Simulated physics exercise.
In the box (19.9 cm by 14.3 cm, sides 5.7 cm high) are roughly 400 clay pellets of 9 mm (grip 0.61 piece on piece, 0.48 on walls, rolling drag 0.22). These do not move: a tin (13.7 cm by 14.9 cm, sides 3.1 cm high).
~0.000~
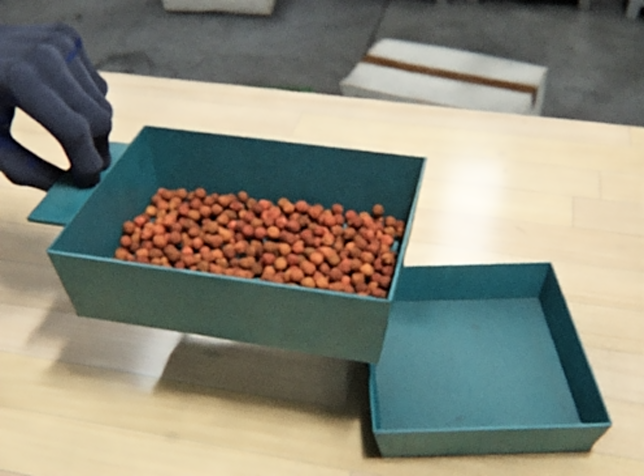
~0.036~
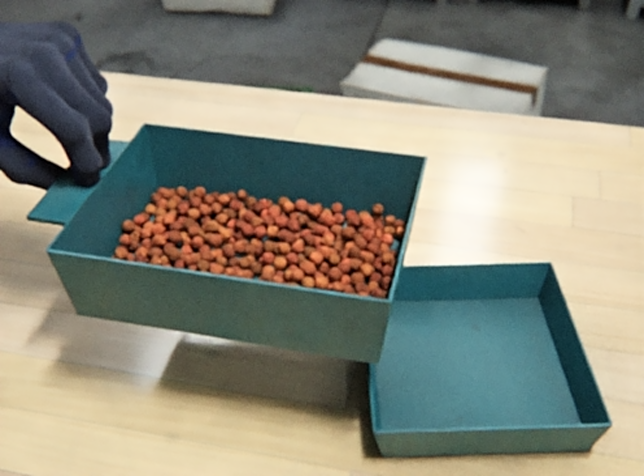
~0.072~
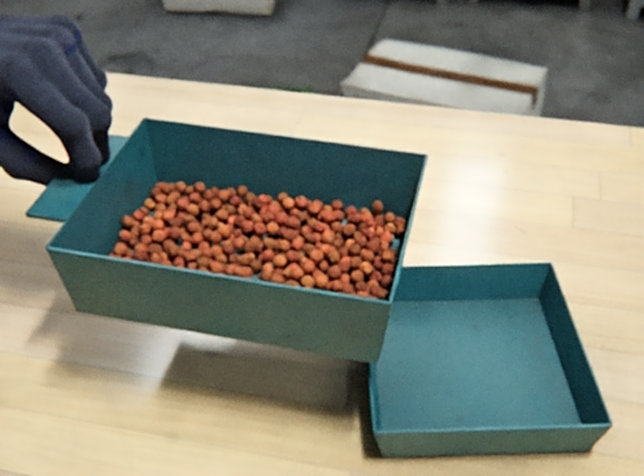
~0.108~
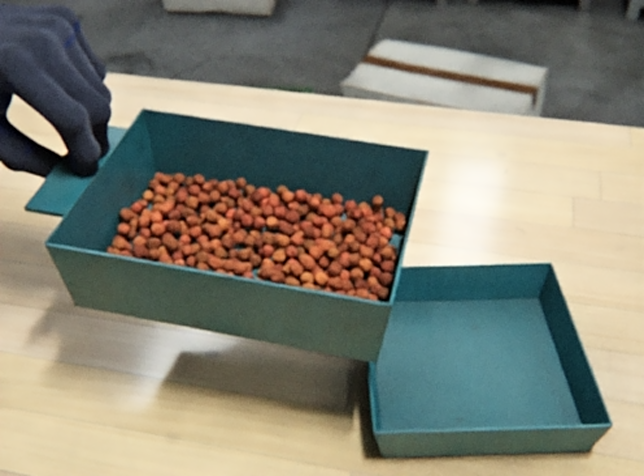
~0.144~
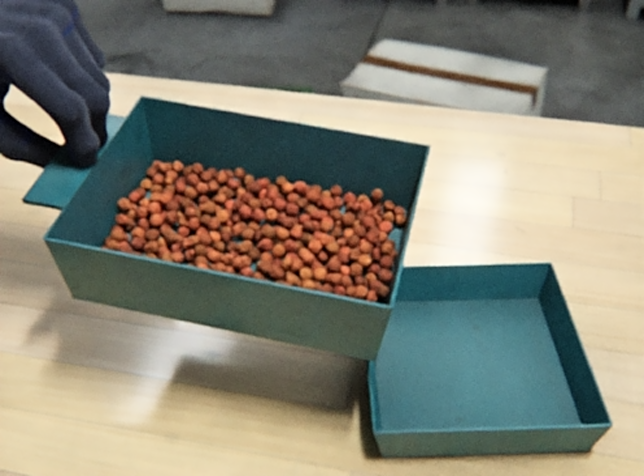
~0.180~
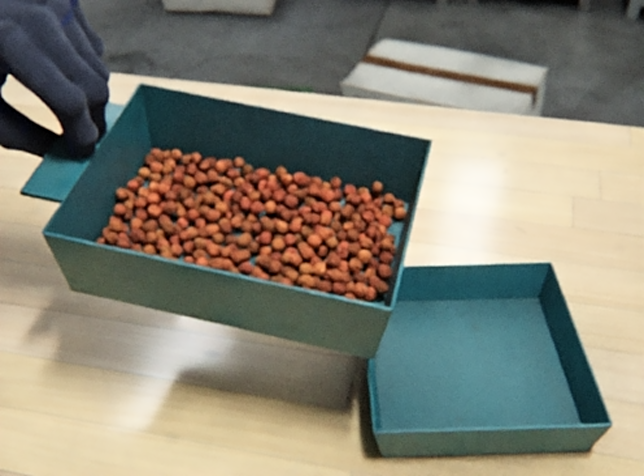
A pale wooden tabletop is seen from above at an angle, with a grey floor and a white block with a brown stripe behind it. A dark-gloved hand at the left holds the tab of a teal box of reddish-brown pellets, with an empty teal tin at the lower right. The hand raises the box's left end slightly, tilting it toward the right, while the pellets barely shift and the camera stays still.
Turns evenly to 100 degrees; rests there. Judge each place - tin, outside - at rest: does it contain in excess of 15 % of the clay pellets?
Tin: It does not; outside: It does.
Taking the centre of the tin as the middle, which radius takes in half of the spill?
14 cm.
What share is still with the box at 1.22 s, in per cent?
Around 95 percent of the load is still there.
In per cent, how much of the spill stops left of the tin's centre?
Near 60 per cent of the spill.
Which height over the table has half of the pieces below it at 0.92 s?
Some 18 centimetres, I reckon.
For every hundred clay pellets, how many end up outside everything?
90 per cent, roughly.
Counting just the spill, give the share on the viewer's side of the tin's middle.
About 100 percent.
After 0.58 s, tilt 42 degrees; box 100 %; middle of all pieces near (255, 182).
Then, at 0.92 s, tilt 69 degrees; box 100 %; middle of all pieces near (278, 185).
After 1.22 s, tilt 93 degrees; box 95 %, outside 5 %, in the air 5 %; middle of all pieces near (313, 230).
After 1.52 s, tilt 100 degrees; box 35 %, outside 45 %, in the air 20 %; middle of all pieces near (389, 422).
In the end, at 2.9 s, box 5 %, tin 5 %, outside 90 %.
